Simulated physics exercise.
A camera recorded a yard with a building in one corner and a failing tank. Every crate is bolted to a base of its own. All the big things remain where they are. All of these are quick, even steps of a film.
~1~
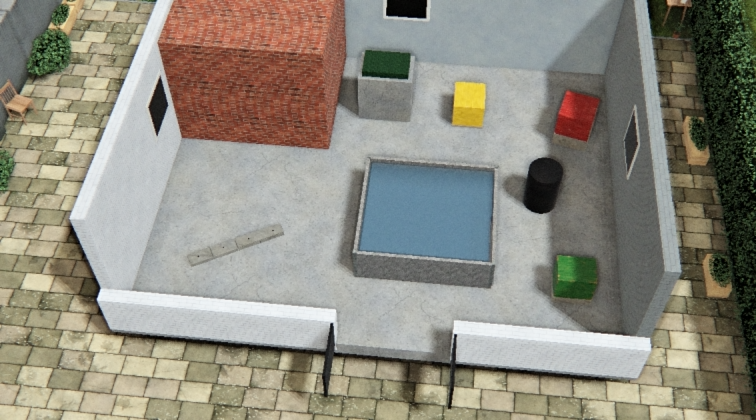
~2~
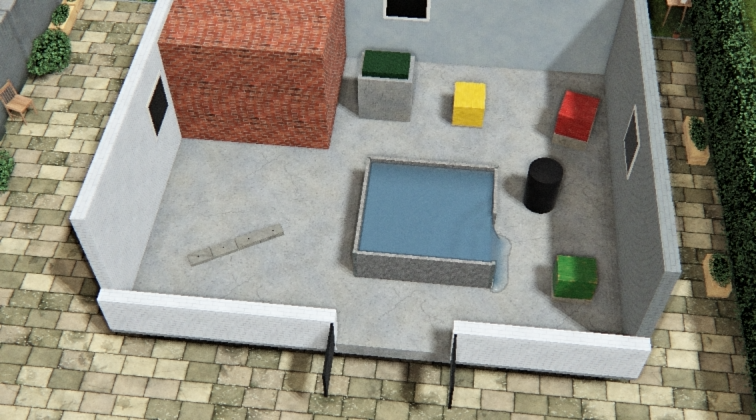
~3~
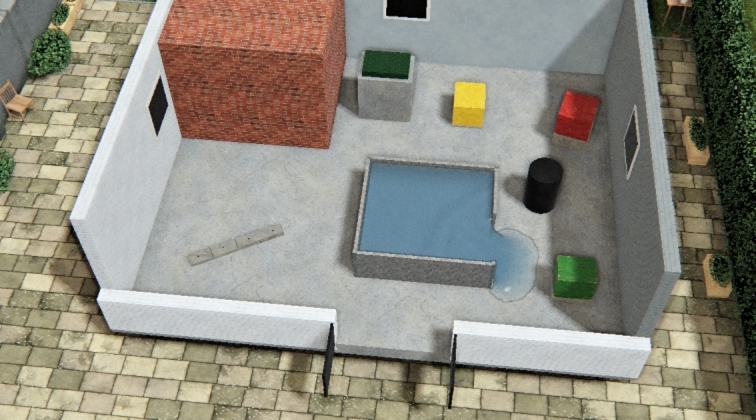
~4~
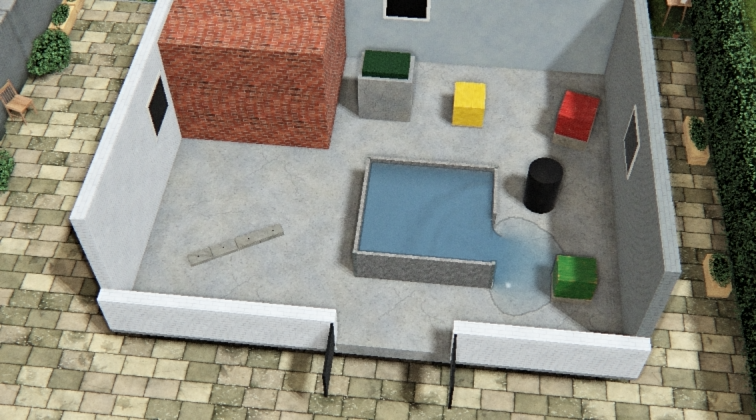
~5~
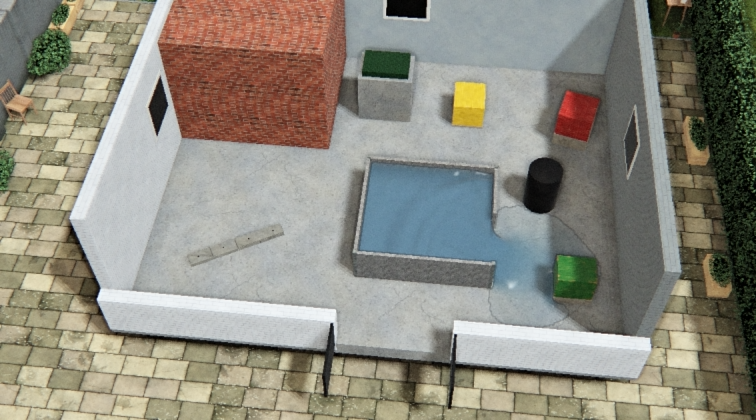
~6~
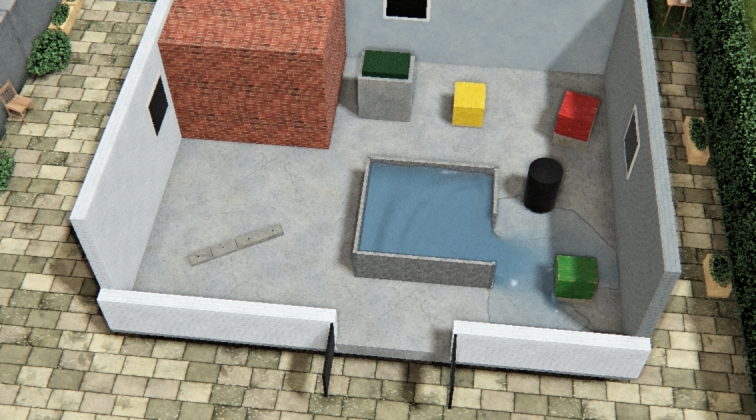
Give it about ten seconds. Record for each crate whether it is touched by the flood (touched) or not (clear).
One by one: The yellow crate will not stay dry, the red crate will come through untouched, the green crate will not stay dry.
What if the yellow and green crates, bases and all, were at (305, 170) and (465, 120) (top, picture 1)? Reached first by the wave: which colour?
The red one.
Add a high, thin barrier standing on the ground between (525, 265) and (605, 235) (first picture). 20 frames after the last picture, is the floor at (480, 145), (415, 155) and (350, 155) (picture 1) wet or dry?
As listed: Under water, clear, clear.
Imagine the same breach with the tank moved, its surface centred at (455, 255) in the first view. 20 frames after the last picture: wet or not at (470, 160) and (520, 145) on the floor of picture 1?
In turn: Wet, covered.
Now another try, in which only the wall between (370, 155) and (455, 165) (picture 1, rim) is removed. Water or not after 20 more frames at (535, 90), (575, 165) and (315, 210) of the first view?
The first comes out soaked, the second soaked, the third soaked.
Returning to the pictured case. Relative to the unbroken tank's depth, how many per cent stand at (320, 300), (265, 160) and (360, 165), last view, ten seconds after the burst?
In the order asked, some 4, 2 and 12 in a hundred.
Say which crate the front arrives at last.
It would be the one in yellow.
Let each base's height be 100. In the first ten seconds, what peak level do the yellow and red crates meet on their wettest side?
About 330 and 80 per cent.
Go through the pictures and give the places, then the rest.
In the first frame, the tank at (428, 211) is whole and still.
In the second frame, the front is at (497, 288), out from the gap at (490, 253).
In the third frame, the front is at (533, 249), out from the gap at (490, 255).
In the fourth frame, the front is at (559, 253), out from the gap at (490, 255).
In the fifth frame, water pours out at (490, 255) and has run to a hidden place.
In the sixth frame, the front is at (617, 258), out from the gap at (490, 255).
A moment on, water covers 15 % of the floor; the yellow crate not reached, the red crate not reached, the green crate water round its plinth.
Next, water covers 20 % of the floor; the yellow crate not reached, the red crate water round its plinth, the green crate water round its plinth.
Then, water covers 40 % of the floor; the yellow crate water round its plinth, the red crate water round its plinth, the green crate water round its plinth.
Later, water covers 70 % of the floor; the yellow crate water round its plinth, the red crate water round its plinth, the green crate water round its plinth.
In the end, water covers 95 % of the floor; the yellow crate was topped, the red crate stayed above the water, the green crate was topped.
